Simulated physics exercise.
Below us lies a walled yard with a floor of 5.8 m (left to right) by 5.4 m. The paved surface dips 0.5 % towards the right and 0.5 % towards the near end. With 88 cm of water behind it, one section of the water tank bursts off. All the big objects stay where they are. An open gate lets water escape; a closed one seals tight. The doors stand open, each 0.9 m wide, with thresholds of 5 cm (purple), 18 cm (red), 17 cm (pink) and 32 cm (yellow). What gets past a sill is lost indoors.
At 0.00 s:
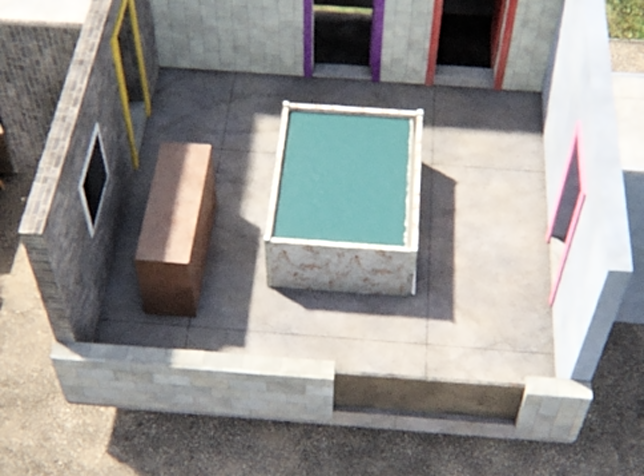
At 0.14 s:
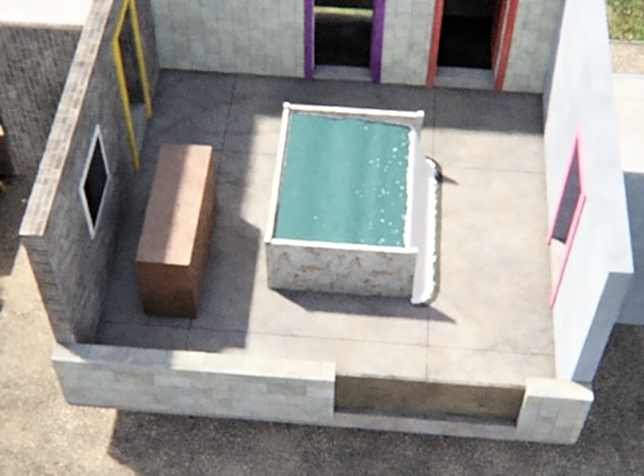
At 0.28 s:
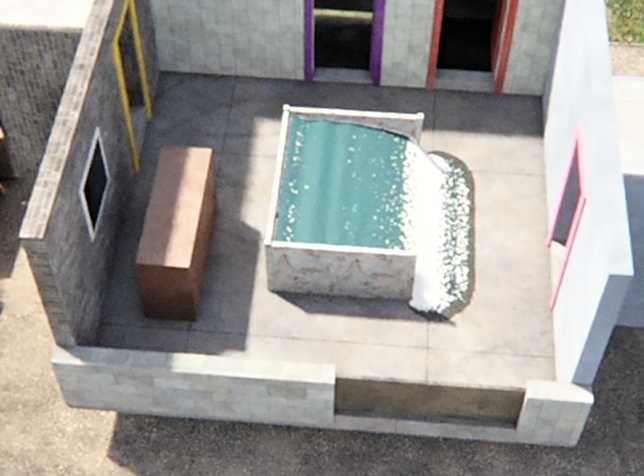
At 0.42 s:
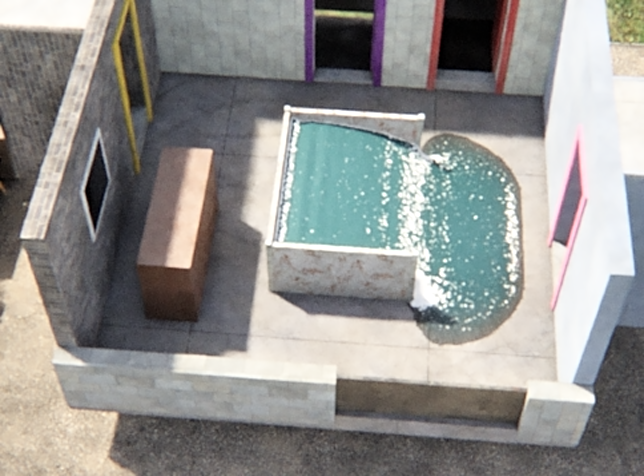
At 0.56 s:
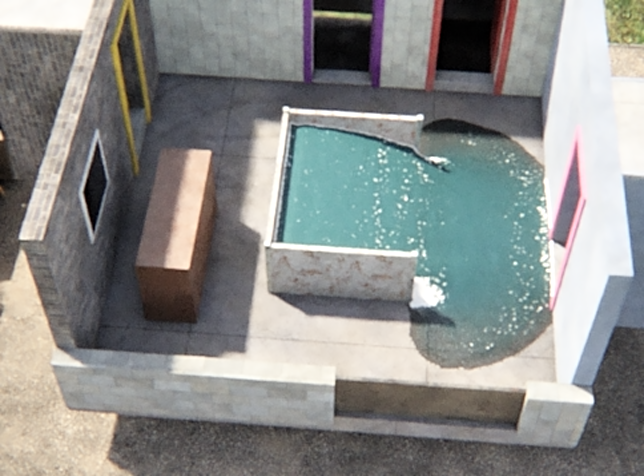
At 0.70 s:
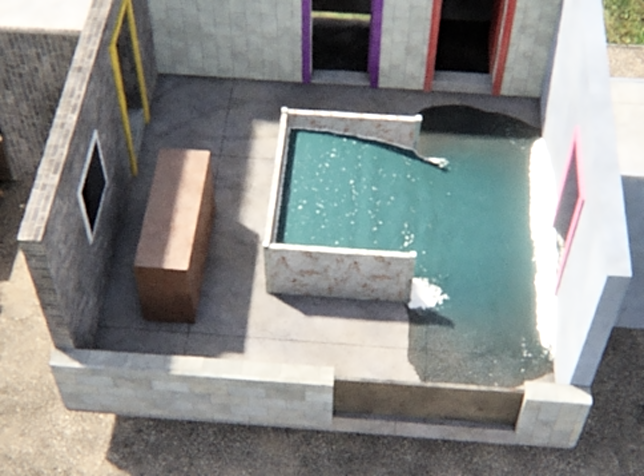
Green water sits still in a raised stone tank in a walled yard, beside a brown block, until the tank's right side gives way. The water pours out in a white, foaming band, then spreads across the paving in a widening rounded pool. It reaches the right wall, foaming along its base, while the level in the tank drops.
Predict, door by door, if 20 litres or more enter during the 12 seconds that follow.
Within that time: At the purple door it goes over the limit; at the red door it goes over the limit; at the pink door it passes the limit; at the yellow door it keeps below the limit.
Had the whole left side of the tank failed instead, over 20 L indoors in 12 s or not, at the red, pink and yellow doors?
Then: Red under, pink not over, yellow above.
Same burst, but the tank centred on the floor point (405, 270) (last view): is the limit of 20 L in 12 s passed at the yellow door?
Then: Yellow not over.
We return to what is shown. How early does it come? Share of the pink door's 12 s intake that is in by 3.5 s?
Some 100 per cent by then.
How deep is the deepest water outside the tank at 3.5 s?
Roughly 30 cm.
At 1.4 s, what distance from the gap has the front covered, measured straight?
Roughly 3.2 m.
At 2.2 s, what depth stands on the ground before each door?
Depths in cm: Purple 2, red 27, pink 39, yellow 0.
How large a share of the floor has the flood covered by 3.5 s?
About 85 per cent.
After 1.4 s water covers 30 % of the floor and is deepest (57 cm) near (536, 228); purple door not reached, red door 6 cm at the sill, 0 L in, pink door 53 cm at the sill, 200 L in, yellow door not reached.
After 2.2 s water covers 45 % of the floor and is deepest (48 cm) near (544, 402); purple door not reached, red door 27 cm at the sill, 6 L in, pink door 39 cm at the sill, 388 L in, yellow door not reached.
After 3.5 s water covers 85 % of the floor and is deepest (30 cm) near (545, 415); purple door 8 cm at the sill, 1 L in, red door 22 cm at the sill, 43 L in, pink door 19 cm at the sill, 464 L in, yellow door 16 cm at the sill, 0 L in.
After 7.0 s water covers 95 % of the floor and is deepest (23 cm) near (173, 387); purple door 5 cm at the sill, 10 L in, red door 7 cm at the sill, 49 L in, pink door 10 cm at the sill, 468 L in, yellow door 12 cm at the sill, 0 L in.
After 12.0 s water covers 95 % of the floor and is deepest (18 cm) near (540, 328); purple door 9 cm at the sill, 66 L in, red door 10 cm at the sill, 49 L in, pink door 13 cm at the sill, 468 L in, yellow door 9 cm at the sill, 0 L in.
